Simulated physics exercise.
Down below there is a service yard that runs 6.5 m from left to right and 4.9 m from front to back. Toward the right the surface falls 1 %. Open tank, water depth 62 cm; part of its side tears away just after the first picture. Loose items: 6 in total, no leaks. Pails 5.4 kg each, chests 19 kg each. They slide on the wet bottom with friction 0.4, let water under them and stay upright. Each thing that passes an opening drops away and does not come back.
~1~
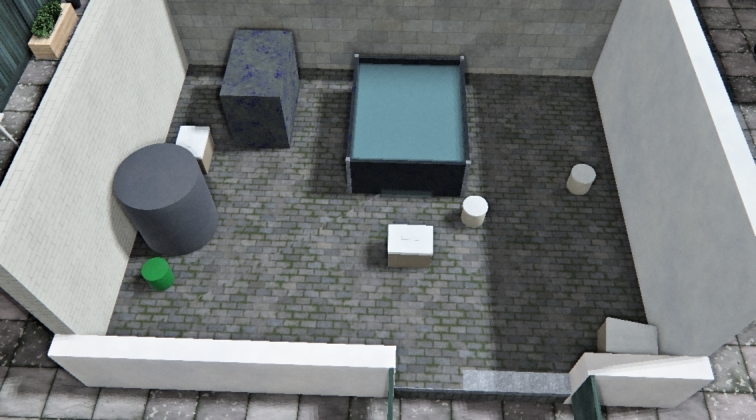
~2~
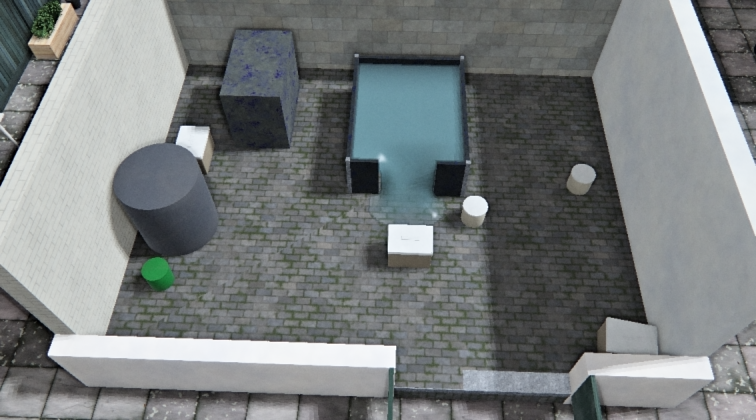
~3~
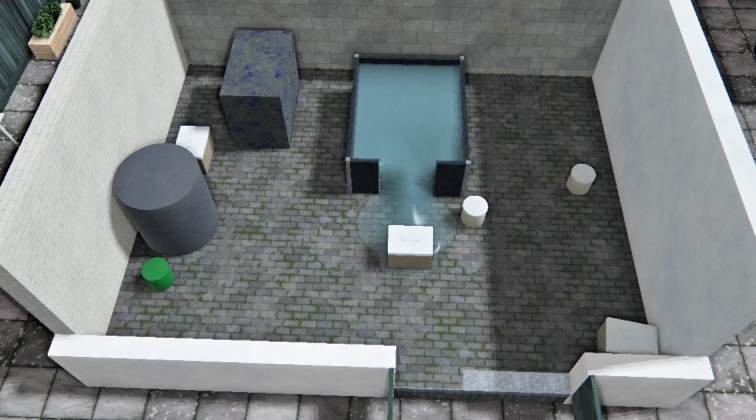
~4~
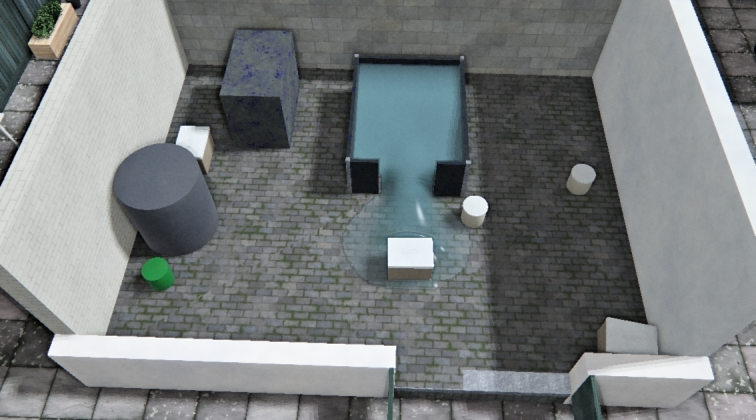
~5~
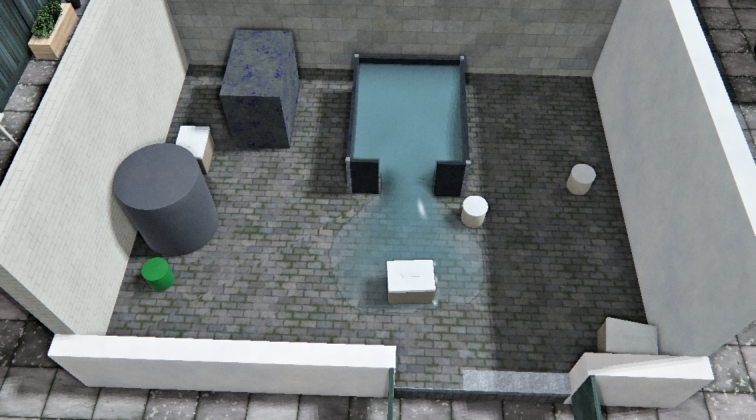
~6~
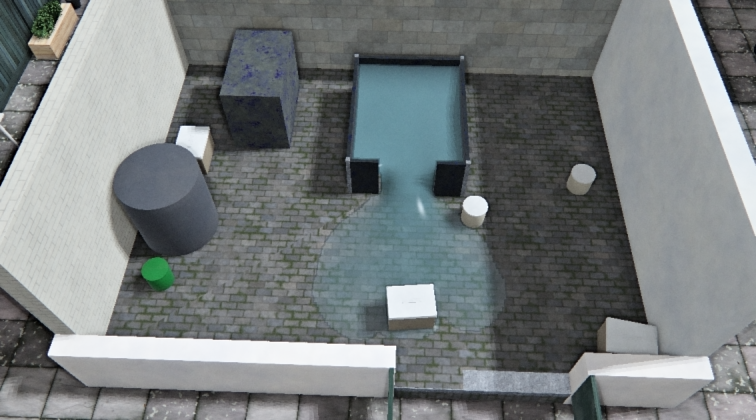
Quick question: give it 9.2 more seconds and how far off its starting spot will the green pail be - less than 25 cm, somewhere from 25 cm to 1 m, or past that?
It will move a long way.
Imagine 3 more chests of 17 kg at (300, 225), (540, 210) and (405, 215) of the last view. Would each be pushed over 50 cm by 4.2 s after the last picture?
Within it, within it, beyond it.
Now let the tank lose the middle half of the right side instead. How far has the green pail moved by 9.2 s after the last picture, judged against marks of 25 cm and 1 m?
The green pail remains where it was.
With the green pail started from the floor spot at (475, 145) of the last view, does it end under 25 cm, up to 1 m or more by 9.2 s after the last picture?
What happens is that it keeps still.
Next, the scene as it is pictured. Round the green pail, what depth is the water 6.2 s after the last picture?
Roughly 3 cm at that moment.
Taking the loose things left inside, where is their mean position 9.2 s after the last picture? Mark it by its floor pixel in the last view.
Averaged position, last view: Near pixel (428, 214).
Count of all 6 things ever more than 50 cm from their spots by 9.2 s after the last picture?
Total: 2.
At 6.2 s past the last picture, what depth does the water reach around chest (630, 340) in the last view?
About 3 cm.
Then, 1.2 s after the last picture the green pail is near (155, 269), 0.0 m from its start, aground; 1 of 6 are out; 0 afloat.
Then, 3.8 s after the last picture the green pail is near (173, 256), 0.3 m from its start, afloat; 1 of 6 are out; 1 afloat.
Then, 6.2 s after the last picture the green pail is near (290, 200), 1.9 m from its start, aground; 1 of 6 are out; 0 afloat.
Then, 9.2 s after the last picture the green pail is near (302, 191), 2.1 m from its start, aground; 1 of 6 are out; 0 afloat.
